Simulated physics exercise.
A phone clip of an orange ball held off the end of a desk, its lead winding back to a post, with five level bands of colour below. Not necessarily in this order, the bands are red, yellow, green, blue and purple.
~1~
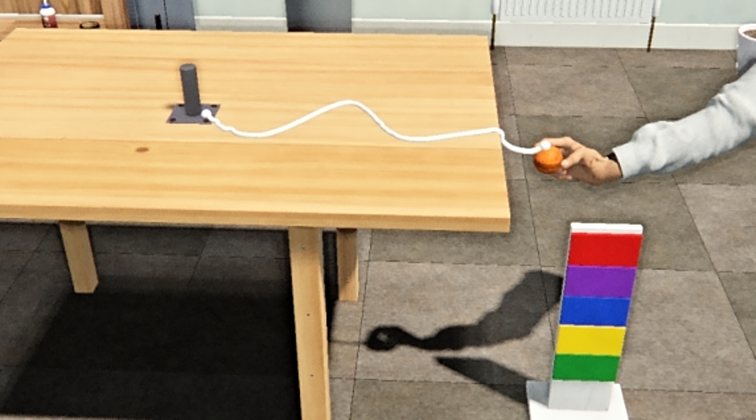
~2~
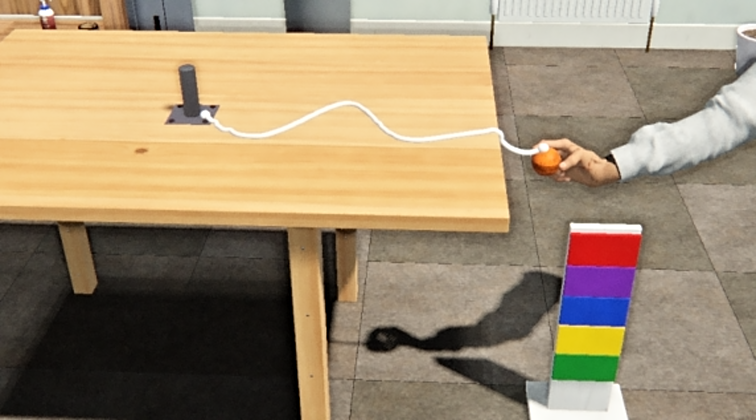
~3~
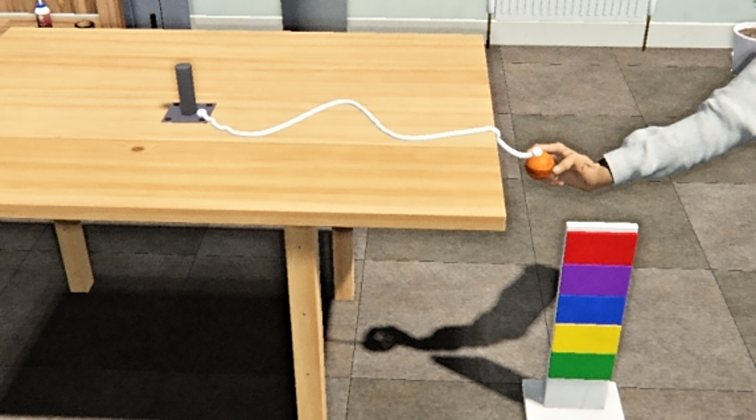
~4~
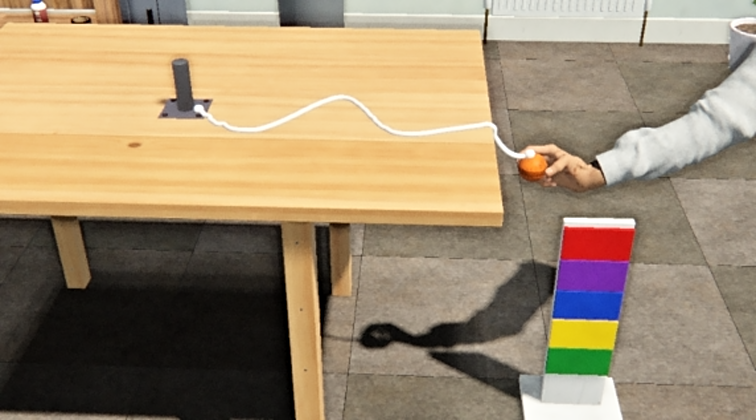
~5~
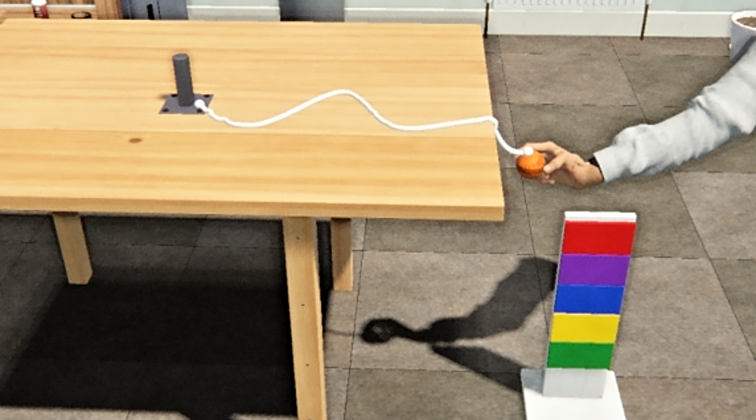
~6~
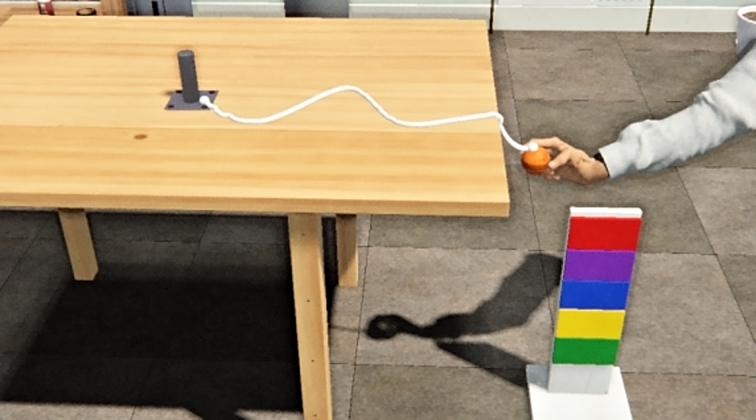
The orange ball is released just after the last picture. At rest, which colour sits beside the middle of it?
Its centre is beside purple.
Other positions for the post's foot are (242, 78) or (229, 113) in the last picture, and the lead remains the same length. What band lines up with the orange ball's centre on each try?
Result per try, in order: Blue / blue.
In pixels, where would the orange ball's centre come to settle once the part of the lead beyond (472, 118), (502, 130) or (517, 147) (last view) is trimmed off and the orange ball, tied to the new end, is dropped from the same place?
Try 1: (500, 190); try 2: (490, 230); try 3: (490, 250).
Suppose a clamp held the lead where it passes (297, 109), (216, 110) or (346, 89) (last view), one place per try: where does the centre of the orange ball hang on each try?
Roughly (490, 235), (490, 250) and (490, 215).
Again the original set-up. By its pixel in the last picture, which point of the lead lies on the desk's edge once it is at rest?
Pixel (402, 124).
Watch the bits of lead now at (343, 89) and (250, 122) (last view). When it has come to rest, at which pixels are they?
(395, 107) for the first, (278, 103) for the second.
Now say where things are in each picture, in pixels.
In the first frame, orange ball (548, 160); red (605, 252); purple (600, 283); blue (595, 313); yellow (590, 342); green (586, 369).
In the second frame, orange ball (546, 162); lead through (224, 130) (291, 126) (350, 104) (393, 135) (467, 134).
In the third frame, orange ball (539, 166).
In the fourth frame, orange ball (532, 167); lead through (217, 124) (285, 120) (344, 98) (387, 129) (461, 129).
In the fifth frame, orange ball (530, 165).
In the sixth frame, orange ball (535, 161); lead through (223, 116) (291, 111) (350, 89) (393, 120) (467, 119).
Soon after, ball near (497, 257); level with purple.
Then, ball near (490, 257); level with purple.
At rest, ball near (490, 258); level with purple. Its middle rests at the purple band.
